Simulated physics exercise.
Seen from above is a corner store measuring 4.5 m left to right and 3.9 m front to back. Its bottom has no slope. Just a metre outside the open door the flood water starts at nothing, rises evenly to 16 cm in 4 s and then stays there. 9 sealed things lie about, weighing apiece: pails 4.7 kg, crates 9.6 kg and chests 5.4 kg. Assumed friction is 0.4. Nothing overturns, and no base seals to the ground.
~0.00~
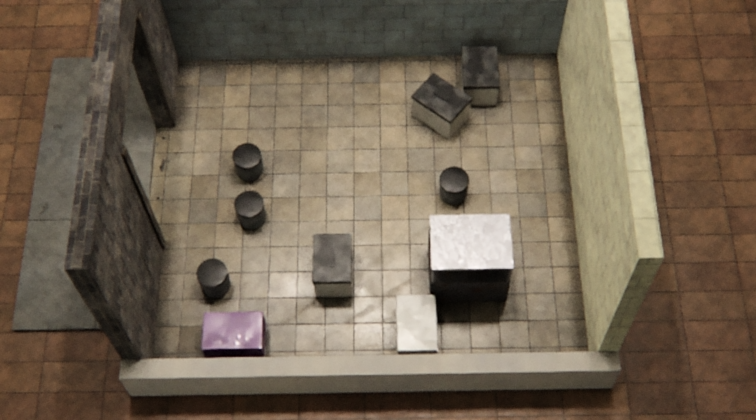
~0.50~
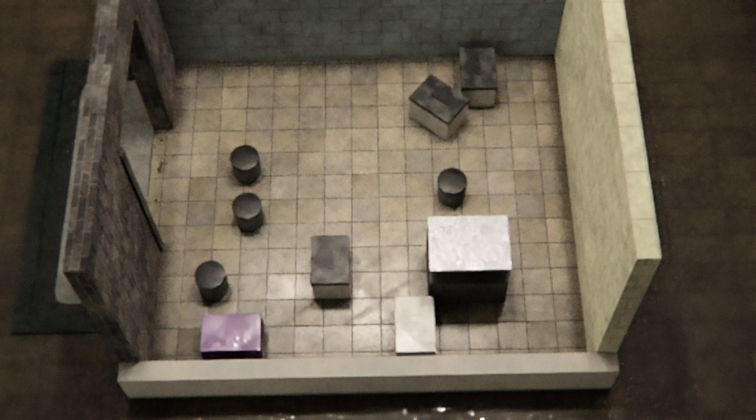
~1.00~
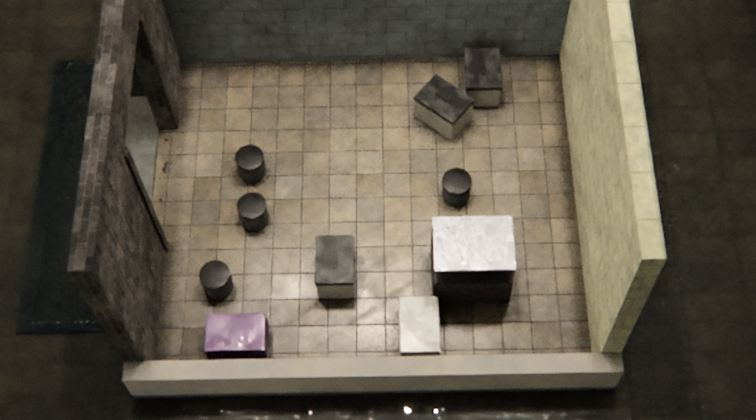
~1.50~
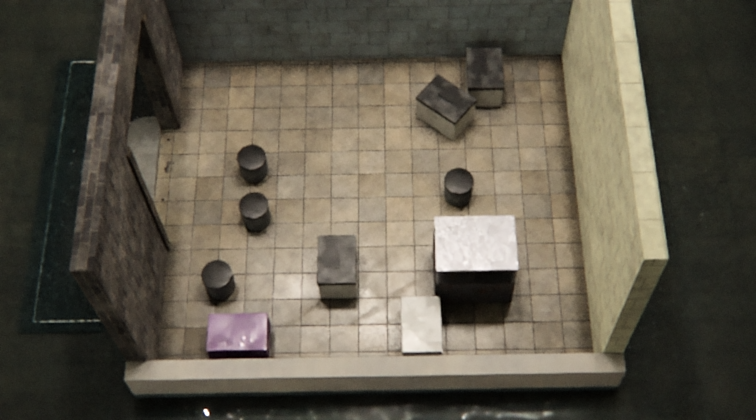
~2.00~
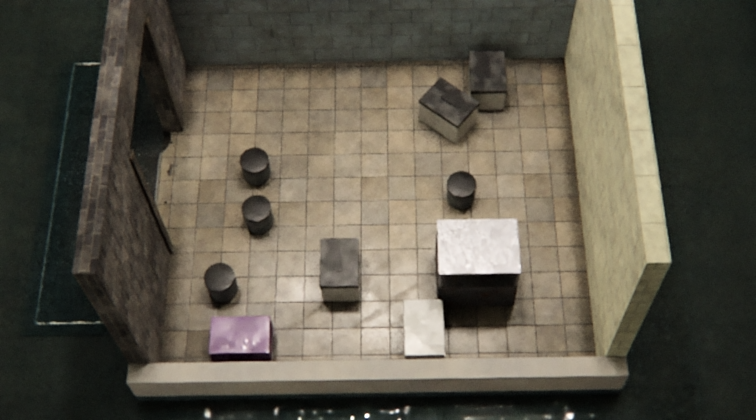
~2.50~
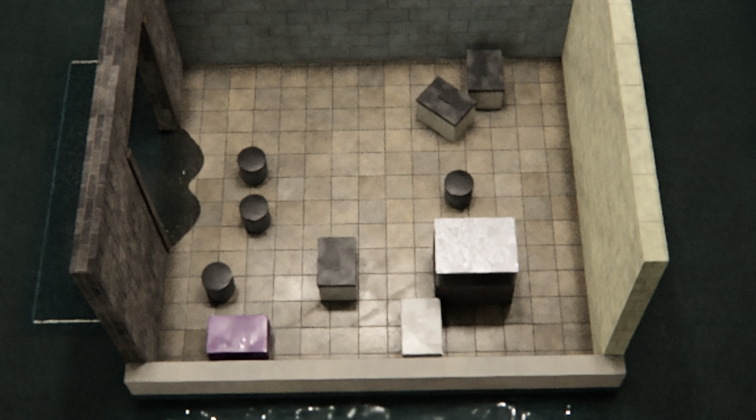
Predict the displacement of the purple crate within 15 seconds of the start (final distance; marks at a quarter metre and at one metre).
Result: A modest displacement.
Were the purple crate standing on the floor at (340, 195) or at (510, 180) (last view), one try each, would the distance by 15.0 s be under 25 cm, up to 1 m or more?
From the first spot it would go a long distance, and from the second it would go a long distance.
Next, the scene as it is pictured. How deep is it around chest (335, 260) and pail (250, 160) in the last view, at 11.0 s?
Some 9 cm at the first, some 10 cm at the second.
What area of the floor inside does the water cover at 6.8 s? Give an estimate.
Close to 14 m2, I'd say.
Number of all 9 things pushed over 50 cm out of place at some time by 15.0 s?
8 of them.
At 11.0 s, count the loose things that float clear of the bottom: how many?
Total: 7.
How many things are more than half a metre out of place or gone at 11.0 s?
Count: 7.
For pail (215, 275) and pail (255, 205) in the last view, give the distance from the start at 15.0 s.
They sit 30 cm and 200 cm away, in the order given.
After 3.5 s the purple crate is near (237, 334), 0.0 m from its start, aground; 0 afloat.
After 6.8 s the purple crate is near (237, 334), 0.0 m from its start, aground; 2 afloat.
After 11.0 s the purple crate is near (237, 334), 0.0 m from its start, aground; 7 afloat.
After 15.0 s the purple crate is near (207, 285), 0.6 m from its start, afloat; 9 afloat.
